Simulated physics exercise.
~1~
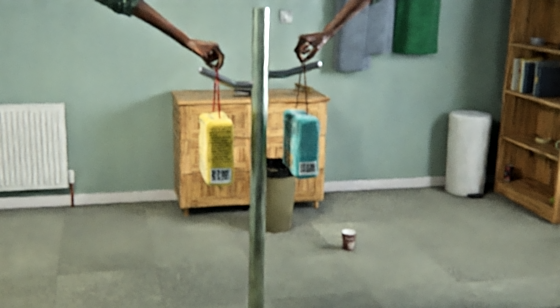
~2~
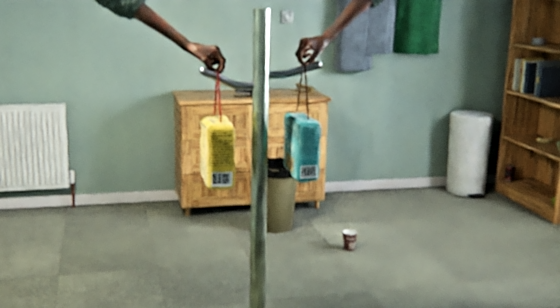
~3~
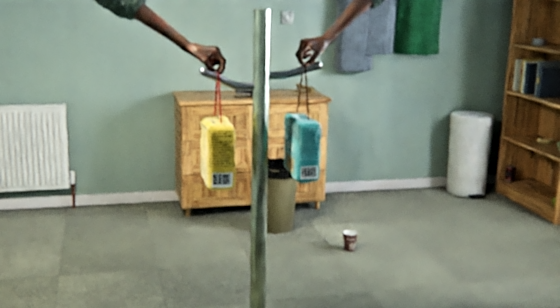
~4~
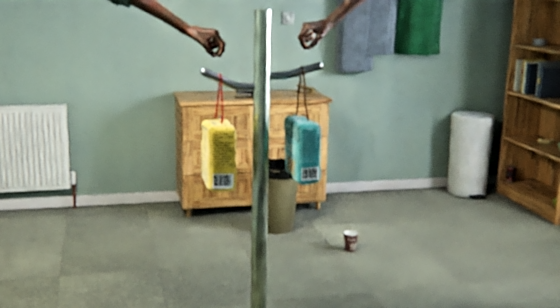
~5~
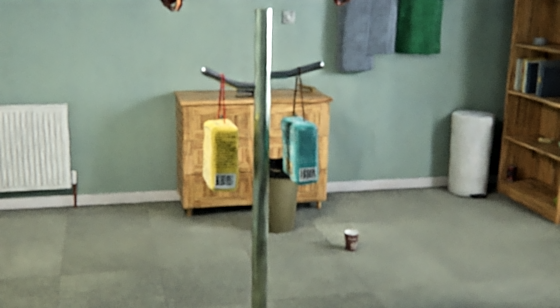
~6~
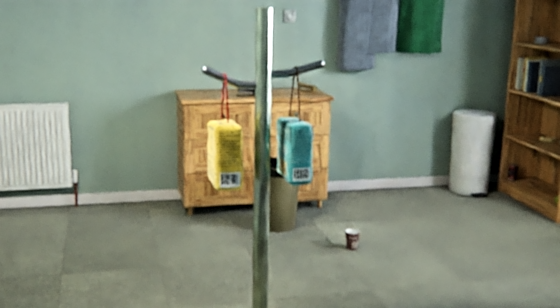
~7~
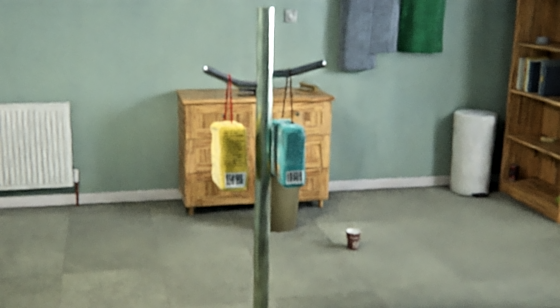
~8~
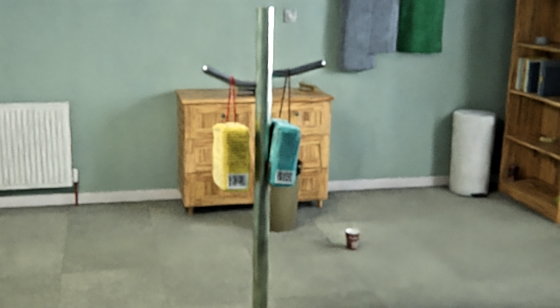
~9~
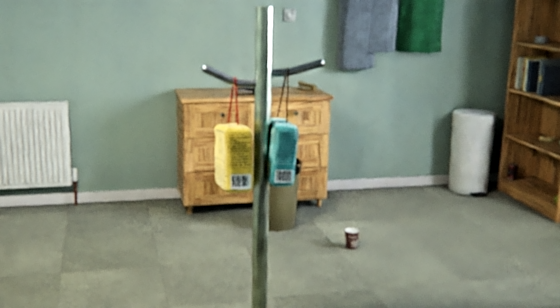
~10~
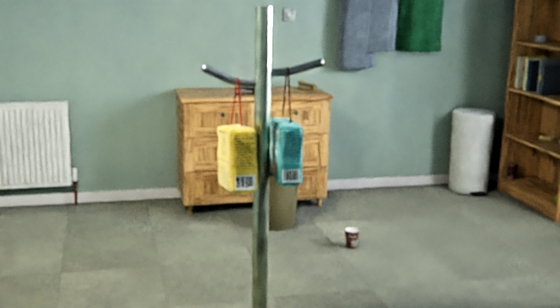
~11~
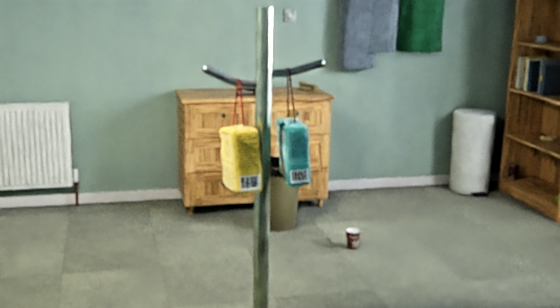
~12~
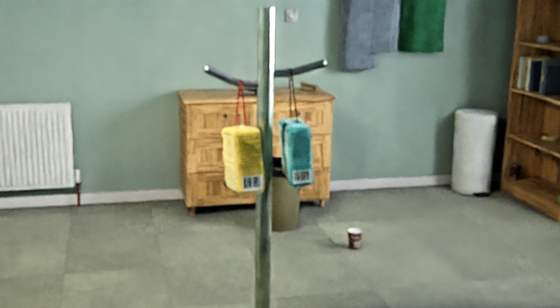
Yellow and turquoise bags hanging from a curved bar on a post as two hands let go and withdraw, both swaying gently but staying up.
